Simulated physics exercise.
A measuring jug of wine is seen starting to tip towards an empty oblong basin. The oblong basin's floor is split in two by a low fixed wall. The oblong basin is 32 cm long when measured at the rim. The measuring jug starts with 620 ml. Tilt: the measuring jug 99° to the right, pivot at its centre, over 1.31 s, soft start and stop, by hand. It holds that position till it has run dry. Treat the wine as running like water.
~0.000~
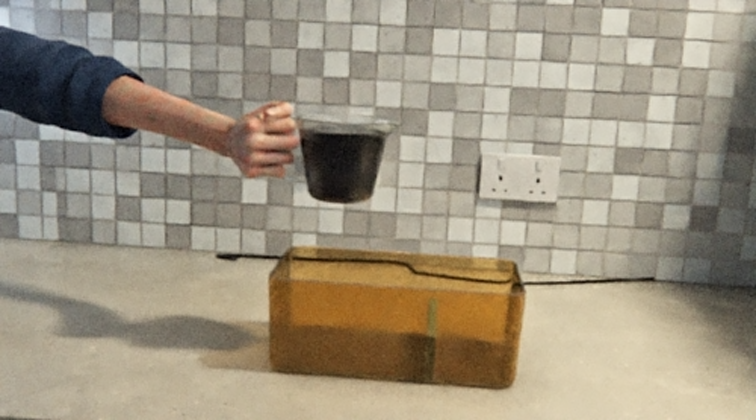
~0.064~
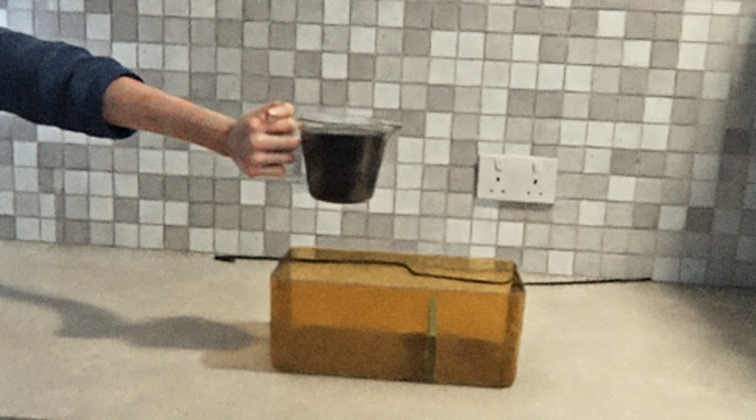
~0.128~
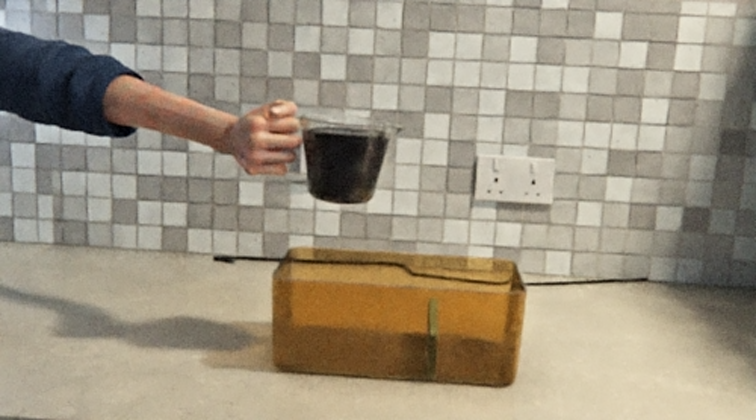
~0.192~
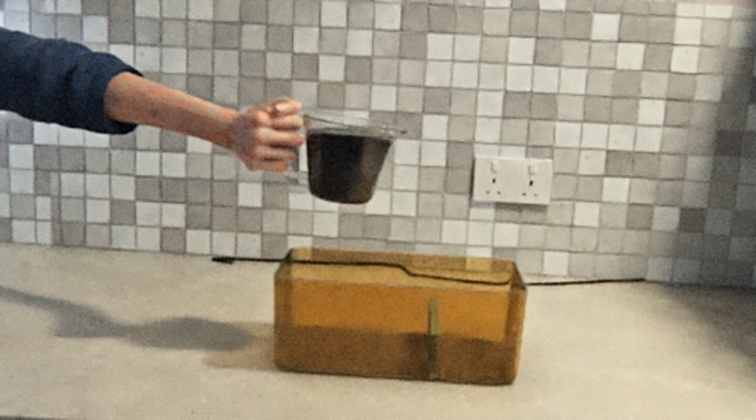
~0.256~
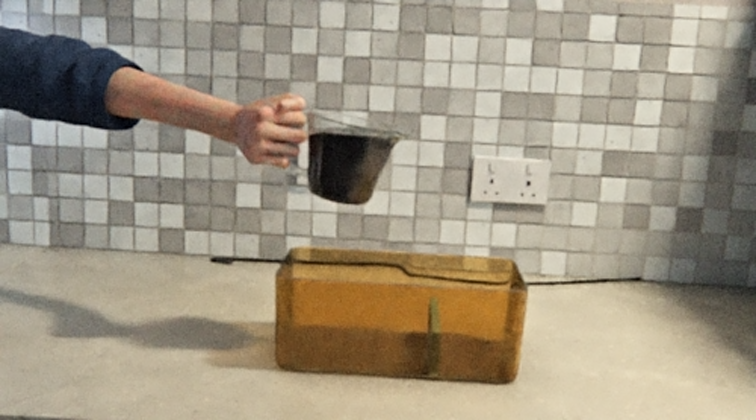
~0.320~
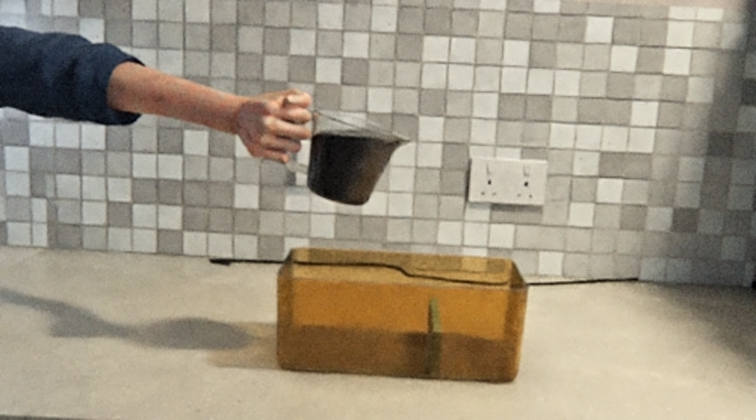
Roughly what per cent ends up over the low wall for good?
About 63 in every hundred.
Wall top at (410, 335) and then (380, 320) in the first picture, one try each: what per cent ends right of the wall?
I'd put it at about 85 per cent for the first and about 95 per cent for the second.
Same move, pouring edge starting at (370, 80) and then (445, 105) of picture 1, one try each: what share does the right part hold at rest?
About 10 %, then about 85 %.
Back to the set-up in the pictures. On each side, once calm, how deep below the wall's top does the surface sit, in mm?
Noted: Left near 52 mm, right near 34 mm.
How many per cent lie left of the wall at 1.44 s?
36 %.
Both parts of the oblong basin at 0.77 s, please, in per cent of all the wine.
1 left and 12 right, roughly.
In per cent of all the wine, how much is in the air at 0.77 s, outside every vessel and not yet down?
20 per cent.
After 0.77 s the tilt is 63° and 66 per cent is still to pour, 1 is left of the wall and 12 right of it.
After 1.10 s the tilt is 93° and 15 per cent is still to pour, 13 is left of the wall and 58 right of it.
After 1.44 s the tilt is 99° and 0 per cent is still to pour, 35 is left of the wall and 63 right of it.
After 1.81 s the tilt is 99° and 0 per cent is still to pour, 36 is left of the wall and 63 right of it.
In the end 36 per cent lies left of the wall, 63 right of it and 1 outside.
